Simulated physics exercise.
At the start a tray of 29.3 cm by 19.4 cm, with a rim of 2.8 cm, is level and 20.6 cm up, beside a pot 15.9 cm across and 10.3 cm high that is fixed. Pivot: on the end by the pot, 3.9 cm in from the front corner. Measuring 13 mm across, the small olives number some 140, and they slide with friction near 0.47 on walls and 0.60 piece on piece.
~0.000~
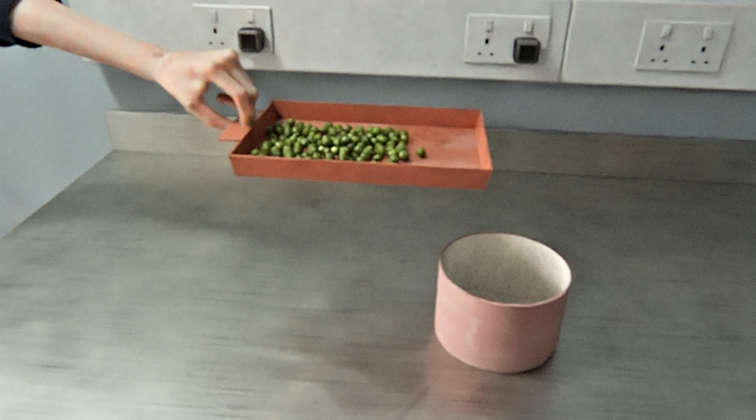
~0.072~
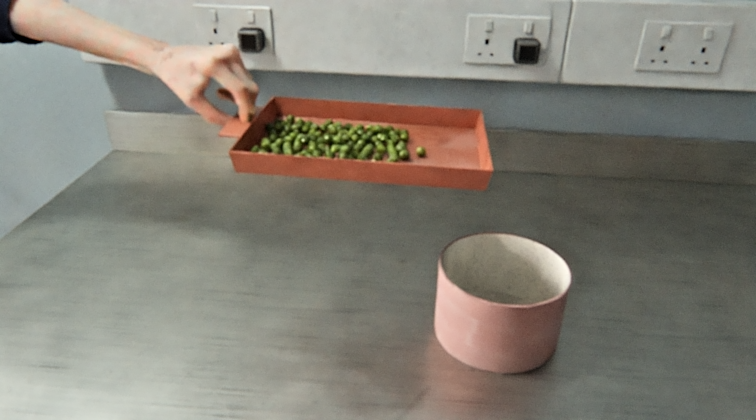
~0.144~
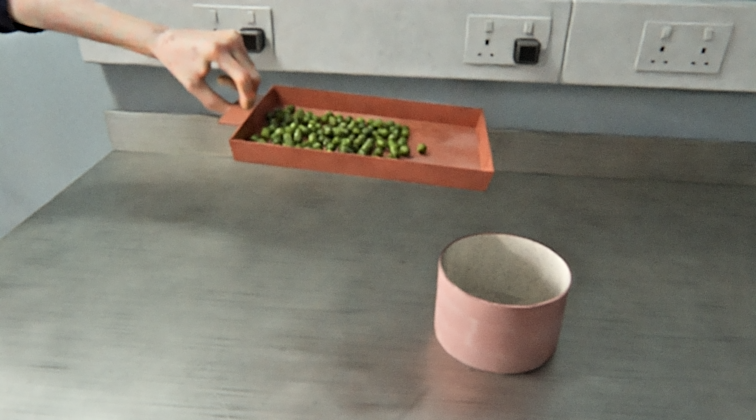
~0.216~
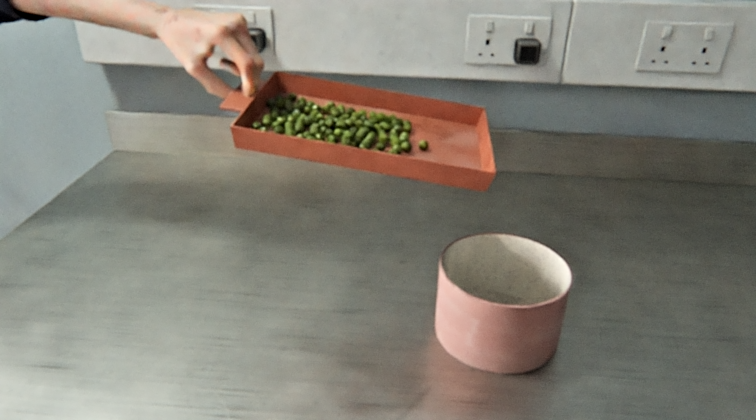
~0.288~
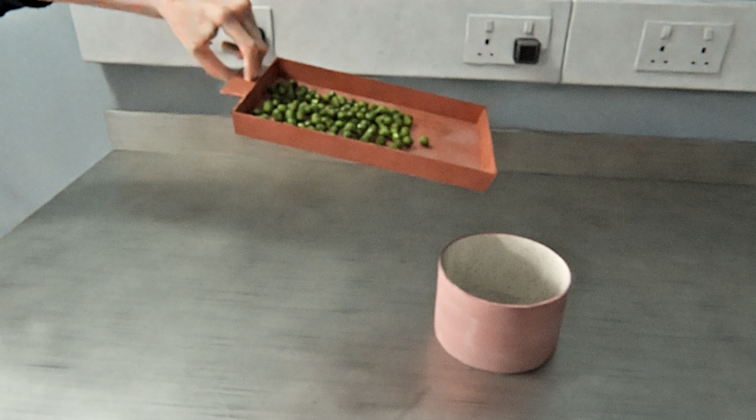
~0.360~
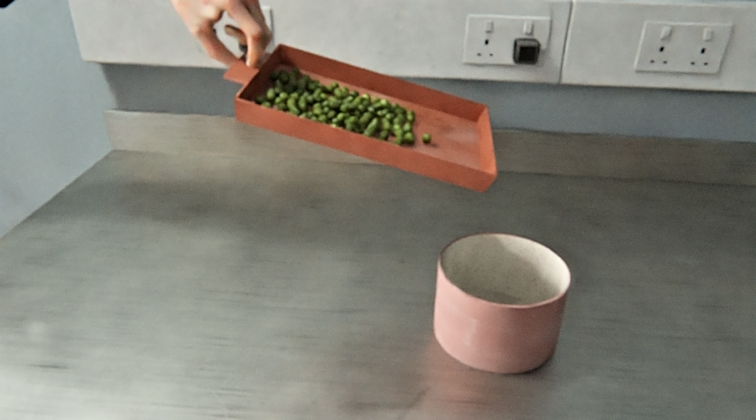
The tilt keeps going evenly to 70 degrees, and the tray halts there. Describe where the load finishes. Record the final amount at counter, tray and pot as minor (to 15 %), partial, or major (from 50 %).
Final: Counter minor, tray major, pot minor.
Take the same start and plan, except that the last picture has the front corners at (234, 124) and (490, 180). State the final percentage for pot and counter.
The pot gets 0 and the counter 0.
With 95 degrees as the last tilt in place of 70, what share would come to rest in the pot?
In that case some 80 per cent.
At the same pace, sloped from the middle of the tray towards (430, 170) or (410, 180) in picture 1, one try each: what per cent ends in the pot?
Near 0 and 0 percent, in that order.
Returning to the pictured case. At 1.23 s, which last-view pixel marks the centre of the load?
(468, 121), roughly.
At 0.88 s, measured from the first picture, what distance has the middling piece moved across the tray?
12 cm.
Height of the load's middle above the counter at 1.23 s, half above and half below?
Roughly 26 cm above the counter.
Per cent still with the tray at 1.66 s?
Load share: Around 100%.
After 0.88 s, tilt 41 degrees; the tray holds 100 %, the pot 0 %.
Then, at 1.23 s, tilt 59 degrees; the tray holds 100 %, the pot 0 %.
After 1.66 s, tilt 70 degrees; the tray holds 100 %, the pot 0 %.
At rest (2.0 s), counter 0 %, tray 100 %, pot 0 %.
